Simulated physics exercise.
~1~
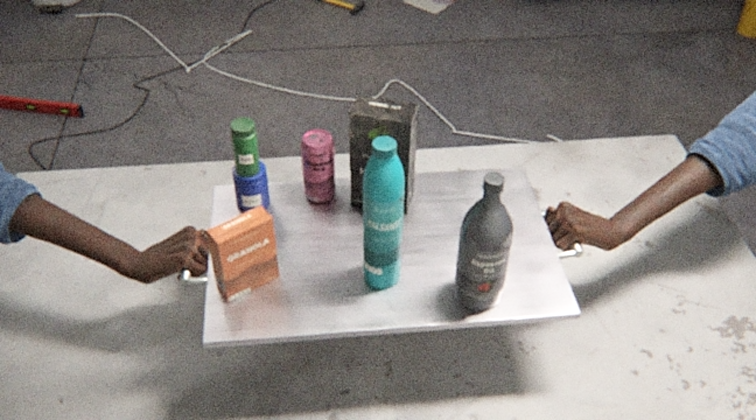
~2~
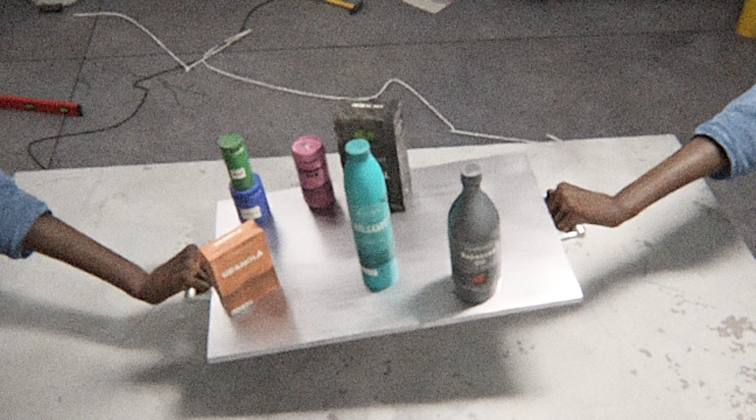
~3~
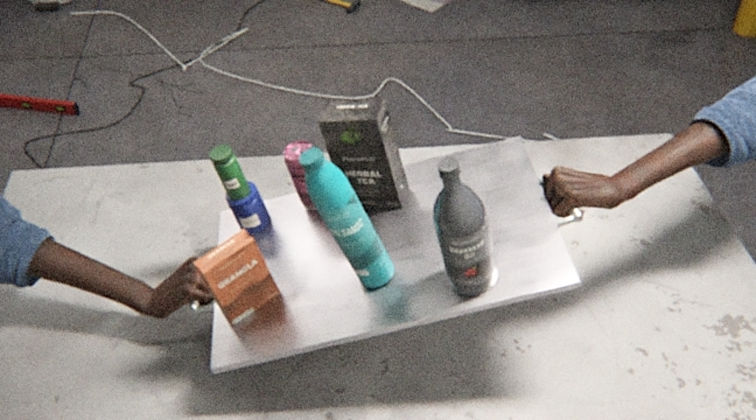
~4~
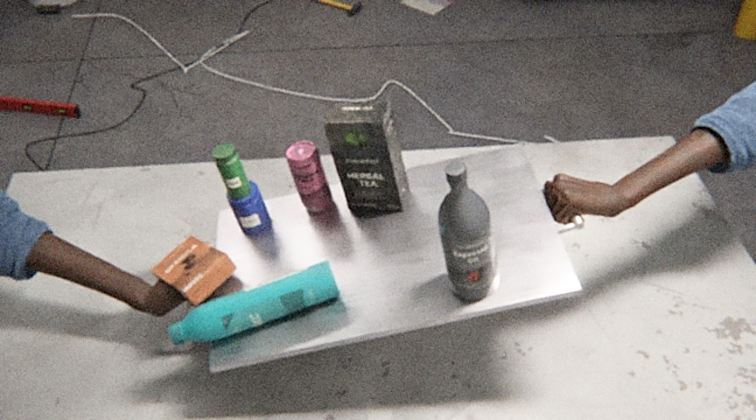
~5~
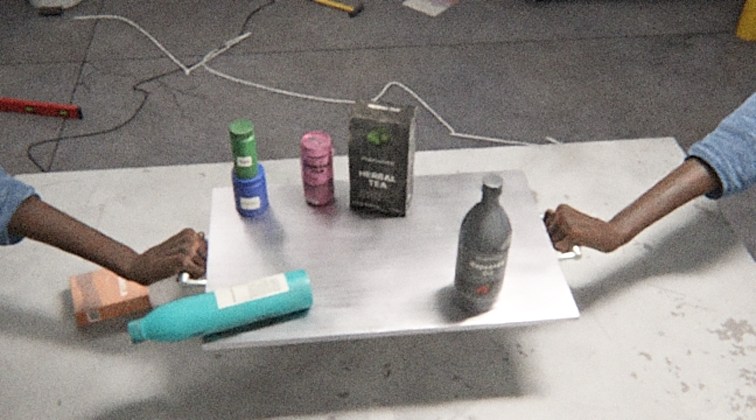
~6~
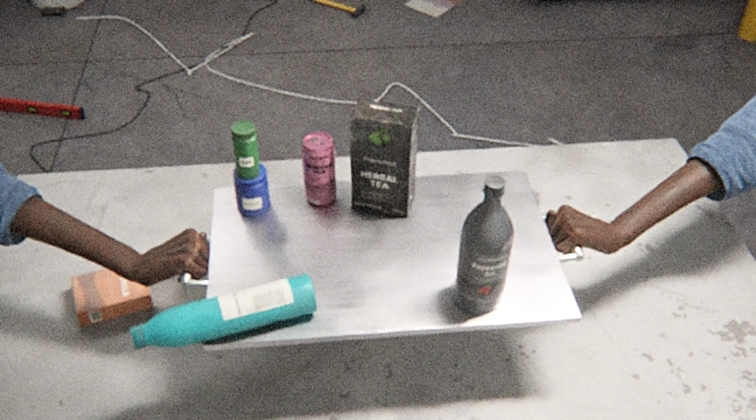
A tray tips left and levels, leaving its orange packet off and turquoise bottle lying down.
